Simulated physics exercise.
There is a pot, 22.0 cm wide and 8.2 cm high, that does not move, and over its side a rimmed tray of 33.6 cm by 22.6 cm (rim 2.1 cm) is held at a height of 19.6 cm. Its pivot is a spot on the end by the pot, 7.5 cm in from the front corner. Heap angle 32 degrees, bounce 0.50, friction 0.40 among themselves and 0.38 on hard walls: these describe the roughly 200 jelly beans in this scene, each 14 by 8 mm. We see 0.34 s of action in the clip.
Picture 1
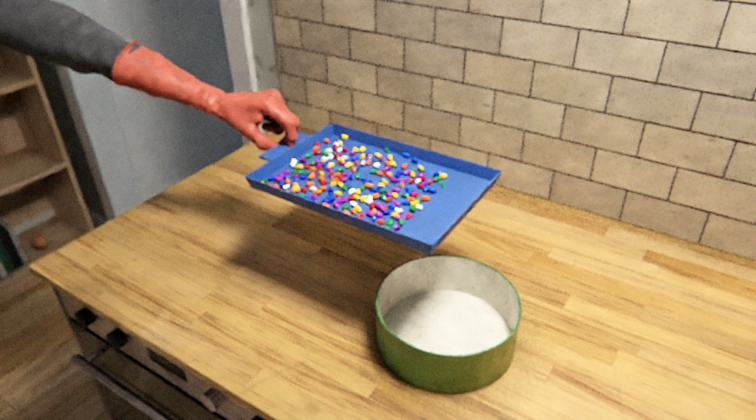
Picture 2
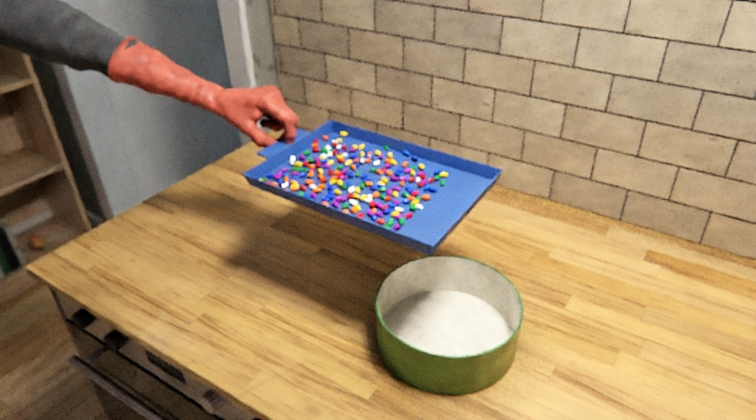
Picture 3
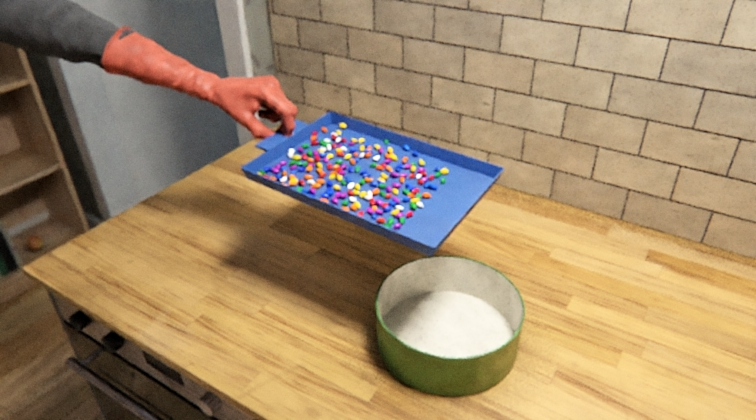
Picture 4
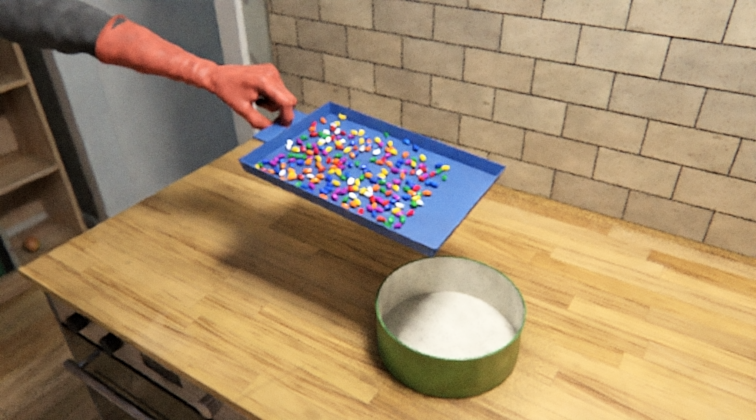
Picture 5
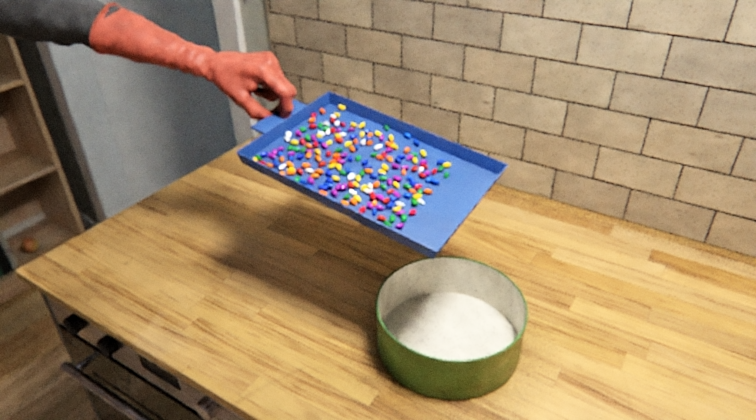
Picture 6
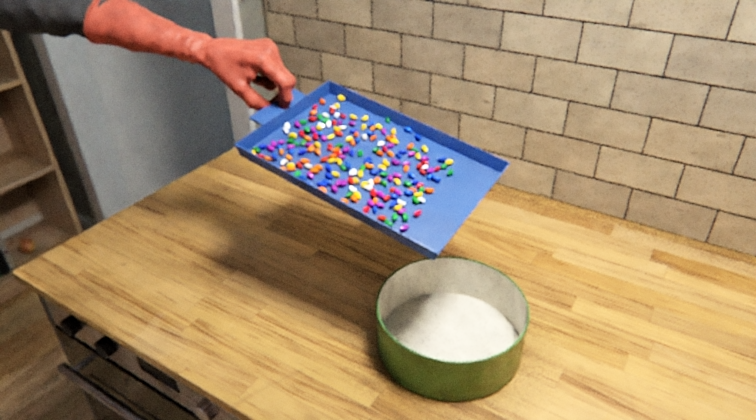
On a wooden counter, a hand gradually tilts a blue tray of colorful candies toward a green pot.
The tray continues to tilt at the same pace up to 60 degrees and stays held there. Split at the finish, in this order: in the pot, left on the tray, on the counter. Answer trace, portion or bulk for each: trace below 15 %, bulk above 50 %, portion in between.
Pot: Portion. Tray: Bulk. Counter: Trace.
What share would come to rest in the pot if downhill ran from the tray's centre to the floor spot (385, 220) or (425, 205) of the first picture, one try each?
Roughly 35 per cent on the first try and 5 per cent on the second.
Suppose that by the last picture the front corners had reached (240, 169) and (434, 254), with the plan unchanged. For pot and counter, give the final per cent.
The pot gets 5 and the counter 0.
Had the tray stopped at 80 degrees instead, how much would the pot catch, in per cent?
Share in the pot: Around 85 %.
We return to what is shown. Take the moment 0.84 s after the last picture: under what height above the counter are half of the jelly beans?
About 22 cm.
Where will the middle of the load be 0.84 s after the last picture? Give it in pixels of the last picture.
At that time the load is centred around (436, 225).
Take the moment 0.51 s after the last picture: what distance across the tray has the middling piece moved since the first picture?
By then it sits near 9 cm from where it began.
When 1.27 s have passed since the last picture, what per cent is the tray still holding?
About 80 per cent.
Then, 0.51 s after the last picture, tilt 35 degrees; the tray holds 100 %, the pot 0 %.
Then, 0.84 s after the last picture, tilt 50 degrees; the tray holds 95 %, the pot 0 %.
Then, 1.27 s after the last picture, tilt 60 degrees; the tray holds 80 %, the pot 20 %.
In the end, pot 25 %, tray 75 %, counter 0 %.
